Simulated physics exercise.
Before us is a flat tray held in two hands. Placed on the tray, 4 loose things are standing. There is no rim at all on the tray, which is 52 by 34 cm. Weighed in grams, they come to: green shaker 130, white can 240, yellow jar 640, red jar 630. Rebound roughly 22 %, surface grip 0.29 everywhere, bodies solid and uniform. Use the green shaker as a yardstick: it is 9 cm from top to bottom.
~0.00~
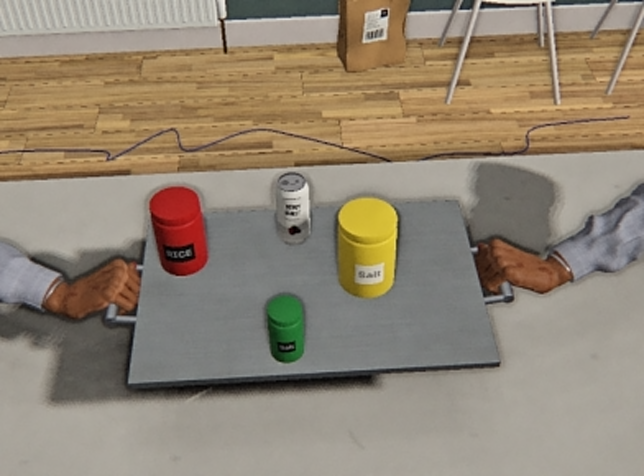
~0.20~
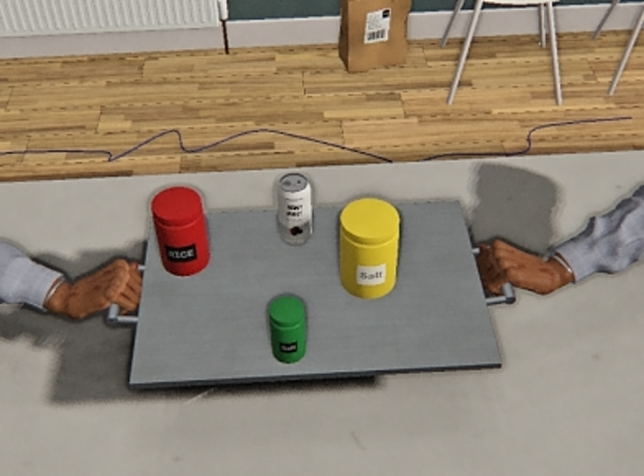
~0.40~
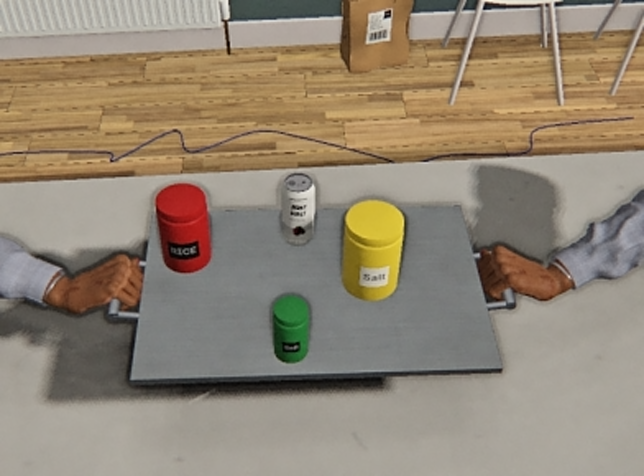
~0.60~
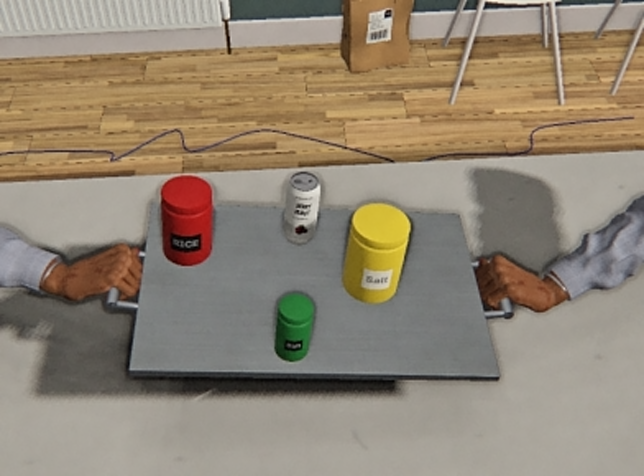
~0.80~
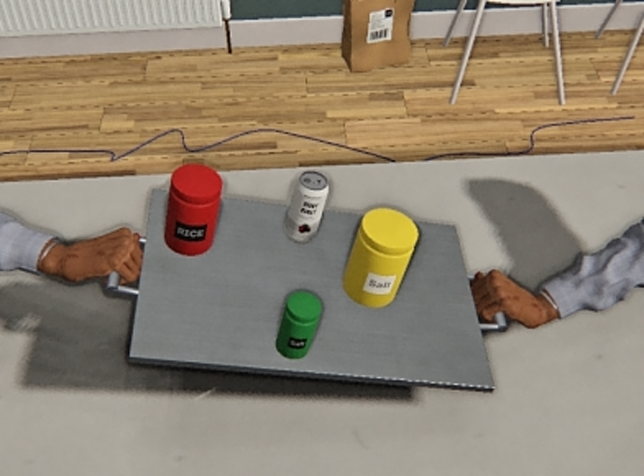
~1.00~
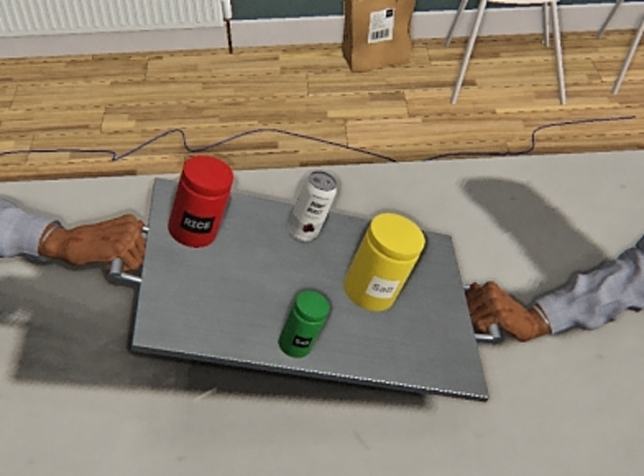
Two hands holding a flat grey tray of red, white, yellow and green containers level, then tilting its right side steadily downward.
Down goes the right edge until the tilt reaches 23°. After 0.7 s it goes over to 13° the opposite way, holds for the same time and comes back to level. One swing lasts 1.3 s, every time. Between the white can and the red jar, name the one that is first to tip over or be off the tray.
First.
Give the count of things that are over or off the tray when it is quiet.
I get 4.
Around 1.80 s, tray at 23°, right edge down; green shaker, white can and yellow jar now off the tray; red jar shifted 36 cm near (415, 248).
Around 2.70 s, tray at 8°, right edge down; red jar now off the tray.
Finally (5.9 s), off the tray, green shaker, white can, yellow jar and red jar. Final places as that camera would see them, white can near (551, 232), red jar near (543, 278). White can went at 1.72 s; red jar went at 1.92 s.
